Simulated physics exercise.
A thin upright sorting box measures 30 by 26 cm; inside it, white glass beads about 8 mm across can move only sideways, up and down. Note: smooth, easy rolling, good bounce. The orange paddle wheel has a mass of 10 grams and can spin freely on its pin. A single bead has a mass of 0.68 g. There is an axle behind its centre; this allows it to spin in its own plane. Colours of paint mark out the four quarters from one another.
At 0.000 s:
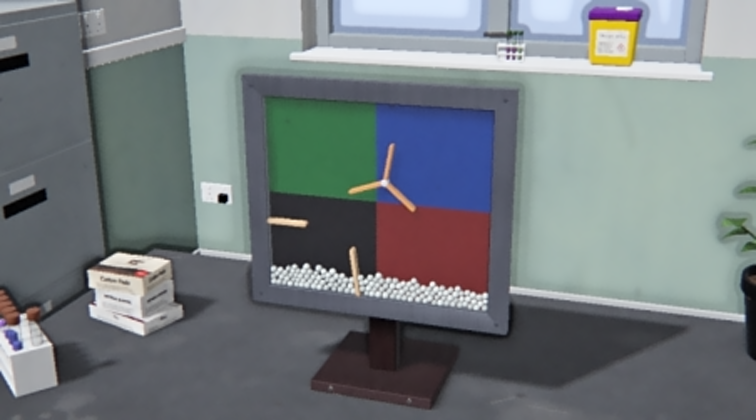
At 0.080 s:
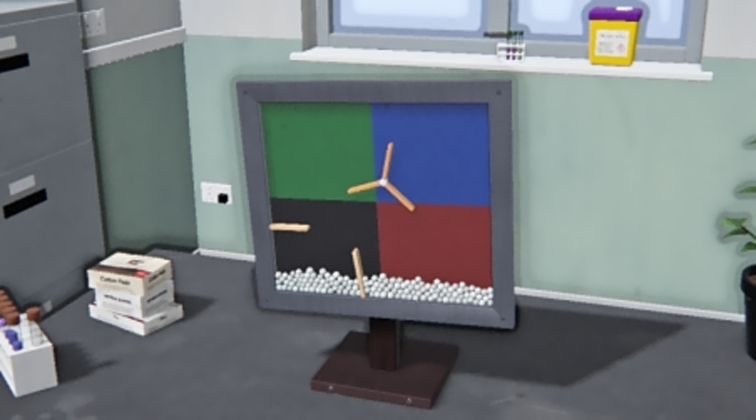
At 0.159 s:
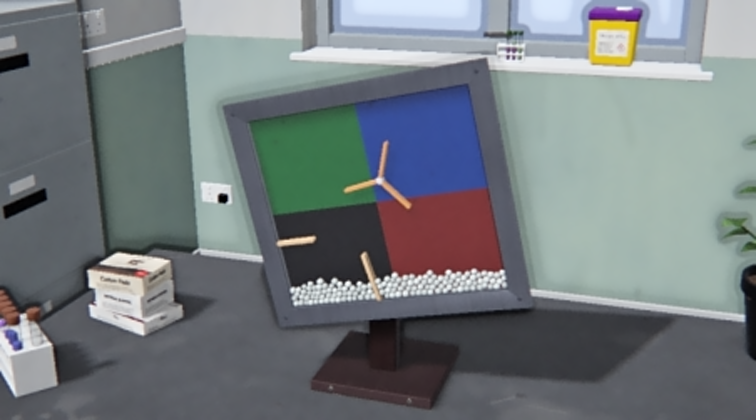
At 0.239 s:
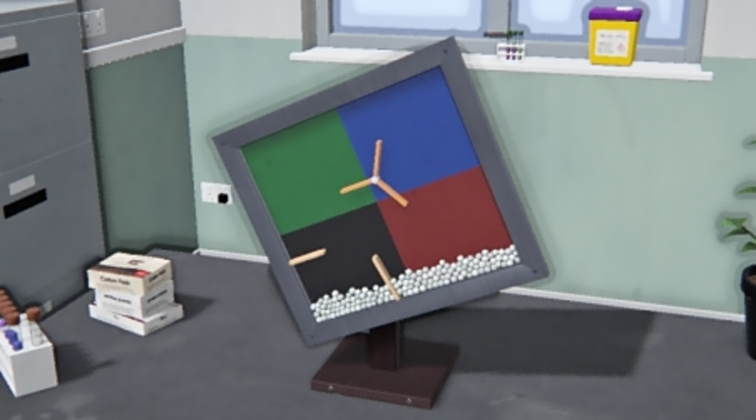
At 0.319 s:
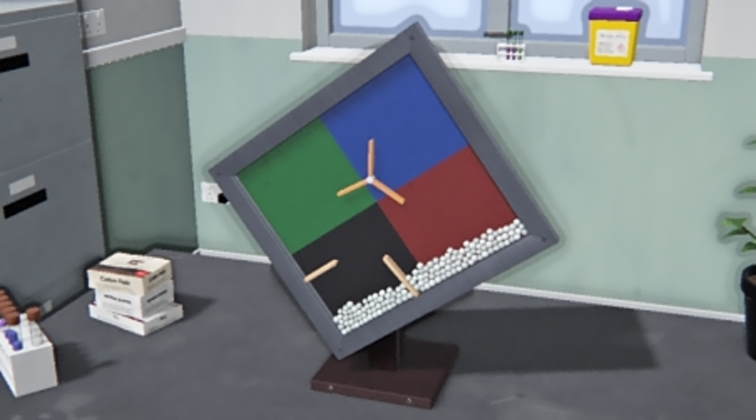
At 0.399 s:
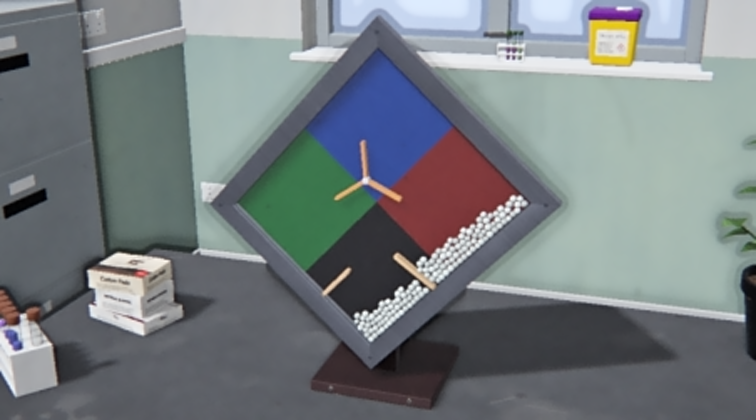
On a lab counter, an upright four-coloured square box turning anticlockwise on its stand, white beads shifting along its lower edge.
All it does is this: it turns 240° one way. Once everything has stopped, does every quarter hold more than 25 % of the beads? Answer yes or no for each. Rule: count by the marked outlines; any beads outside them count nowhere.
Red quarter - no, blue quarter - yes, green quarter - no, black quarter - no.
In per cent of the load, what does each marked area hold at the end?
Tally: Red quarter = 5; blue quarter = 95; green quarter = 0; black quarter = 0.
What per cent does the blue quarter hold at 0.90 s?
Share: Some 0 per cent.
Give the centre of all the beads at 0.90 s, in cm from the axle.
Roughly 8 centimetres to the right and 7 centimetres below.
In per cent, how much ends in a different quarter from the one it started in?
Close to 100 in a hundred.
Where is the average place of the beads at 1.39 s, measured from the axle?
About 11 cm right and 2 cm below.
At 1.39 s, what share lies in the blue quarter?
5 %.
After 0.90 s, it stands 119° anticlockwise; the beads' middle is 8 cm right of and 7 cm below the centre; green 30 %, black 70 %.
After 1.39 s, it has come round 189° anticlockwise; the beads' middle is 11 cm right of and 2 cm below the centre; blue 5 %, green 55 %, black 40 %.
After 1.82 s, it has come round 240° anticlockwise; the beads' middle is 2 cm right of and 12 cm below the centre; red 15 %, blue 80 %, green 5 %.
At rest by 4.2 s, it has come round 240° anticlockwise; red 5 %, blue 95 %, green 0 %, black 0 %.
